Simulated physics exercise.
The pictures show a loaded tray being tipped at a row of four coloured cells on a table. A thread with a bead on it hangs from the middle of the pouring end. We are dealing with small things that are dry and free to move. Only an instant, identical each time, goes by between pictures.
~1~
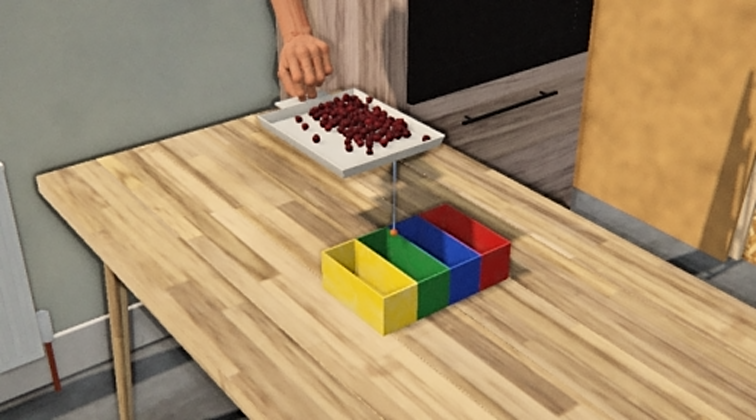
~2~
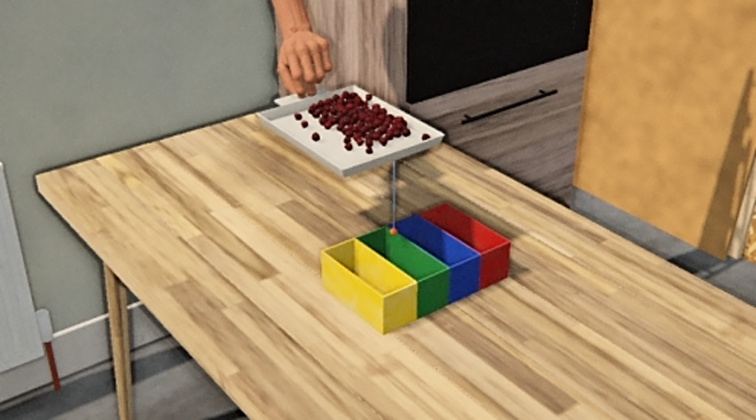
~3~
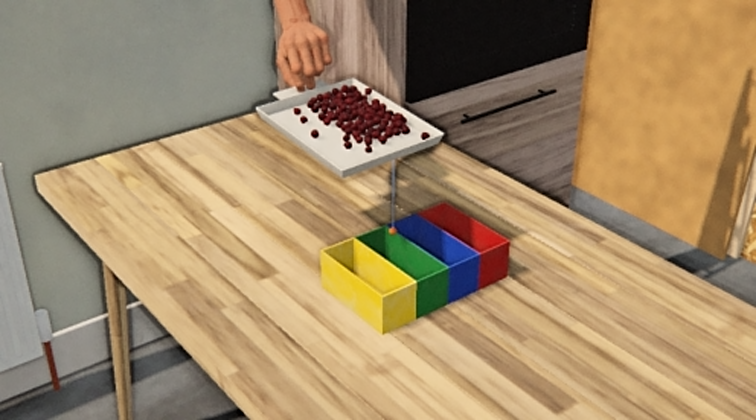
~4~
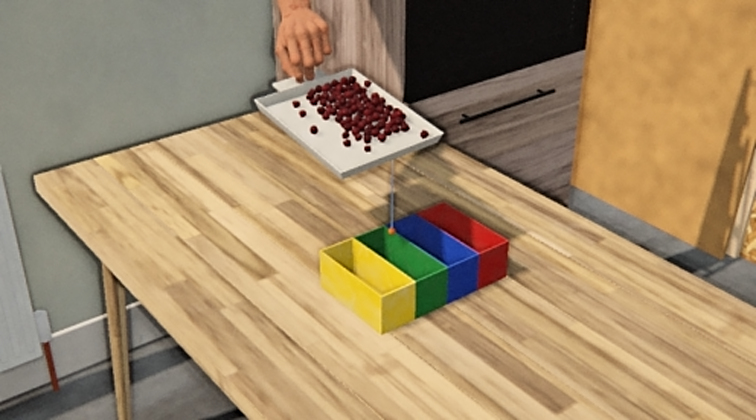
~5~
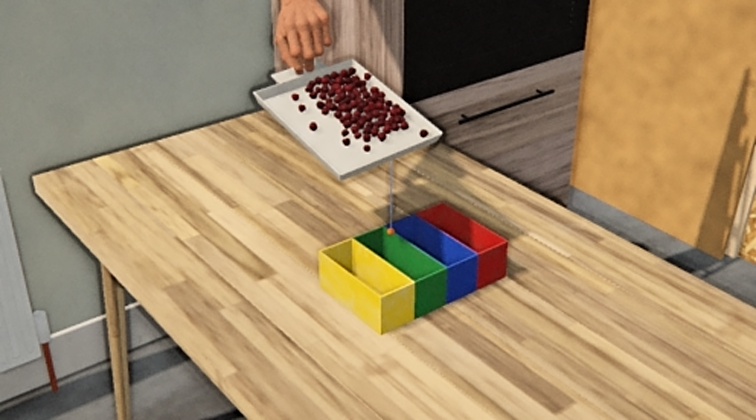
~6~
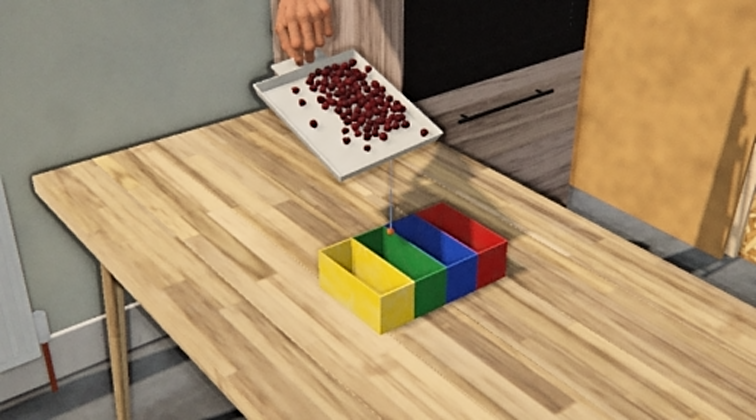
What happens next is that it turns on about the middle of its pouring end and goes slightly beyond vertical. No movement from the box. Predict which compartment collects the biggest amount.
Biggest amount: The yellow compartment.
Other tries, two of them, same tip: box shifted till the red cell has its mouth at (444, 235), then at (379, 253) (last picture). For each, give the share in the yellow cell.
30 and 0 in a hundred.
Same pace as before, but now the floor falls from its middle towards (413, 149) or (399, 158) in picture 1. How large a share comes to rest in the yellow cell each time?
About 0 %, then 10 %.
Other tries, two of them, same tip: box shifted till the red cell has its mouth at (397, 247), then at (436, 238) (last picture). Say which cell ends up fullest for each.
Attempt 1 - the cell in blue; attempt 2 - the green cell.
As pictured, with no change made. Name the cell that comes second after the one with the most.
Next after the leader comes the cell in green.
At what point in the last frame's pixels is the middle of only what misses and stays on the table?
I'd say near (349, 341), give or take.
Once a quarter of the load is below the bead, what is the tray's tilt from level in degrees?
90° or so.
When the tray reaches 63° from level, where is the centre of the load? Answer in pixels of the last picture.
Somewhere around pixel (370, 145) in the last picture.
Soon after the last picture, tray tipped steeply; most on the tray; a small part in the yellow cell; a stray few in the green cell; a small part falling or outside the box.
A little later, tray tipped past a quarter turn; a small part on the tray; about a quarter in the yellow cell; a small part in the green cell; a small part in the blue cell; about a third falling or outside the box.
Later still, tray tipped past a quarter turn; about half in the yellow cell; about a quarter in the green cell; a small part in the blue cell; about a quarter falling or outside the box.
At rest, tray tipped past a quarter turn; about half in the yellow cell; about a quarter in the green cell; a small part in the blue cell; none in the red cell; about a quarter outside the box.
